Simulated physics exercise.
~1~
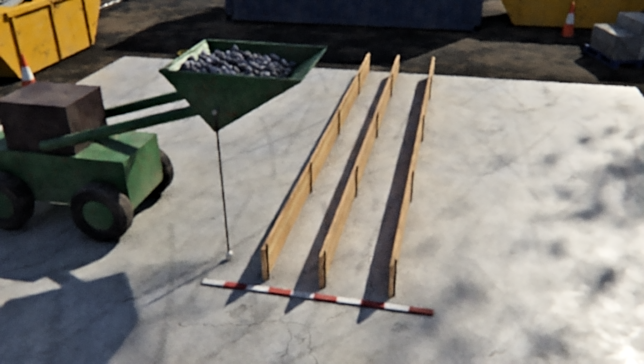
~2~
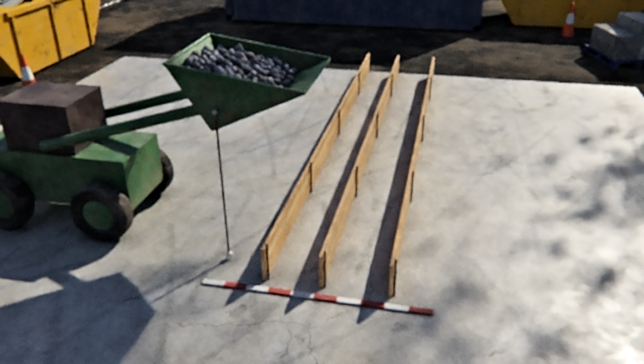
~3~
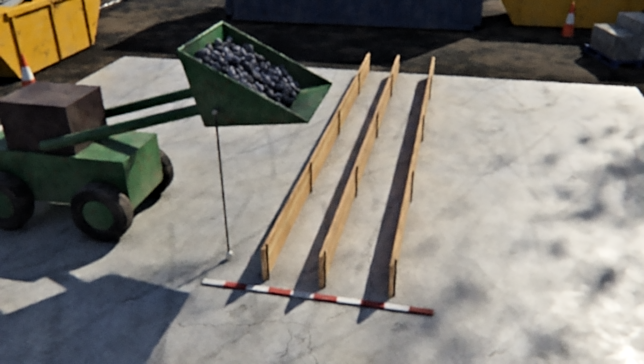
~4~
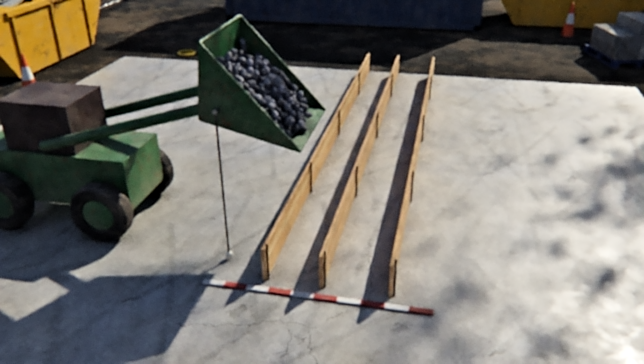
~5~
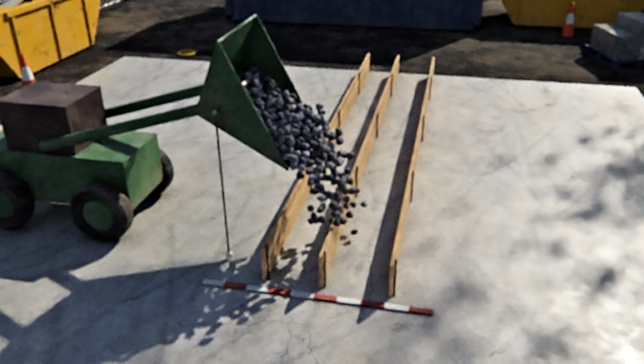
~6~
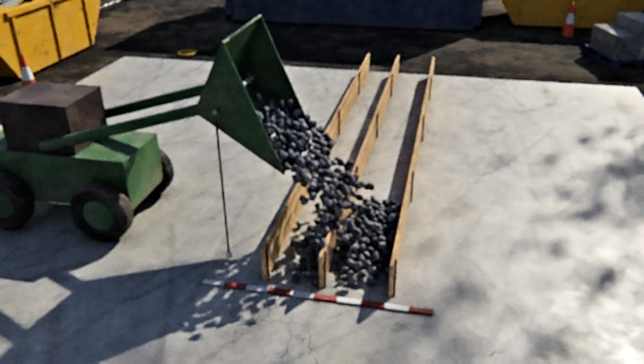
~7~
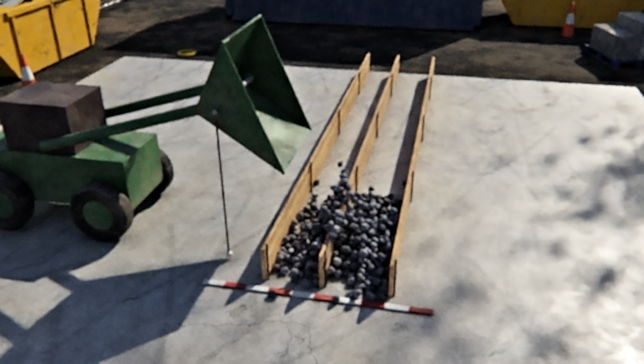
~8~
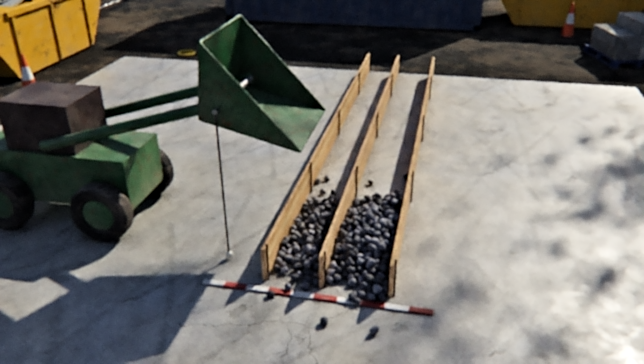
A green loader with a raised bucket of dark rounded stones stands at the left of a sunlit concrete yard, seen from above, with yellow skips and a dark container behind. Three wooden planks run away from the viewer at the centre, forming two lanes, with a red and white staff across their near ends. The bucket tips gently to the right, and the stones slide to its lip. They pour out over the planks, tumbling into both lanes until the bucket is empty. The bucket then begins tilting back, leaving more stones in the right lane and a few strays beyond the staff.
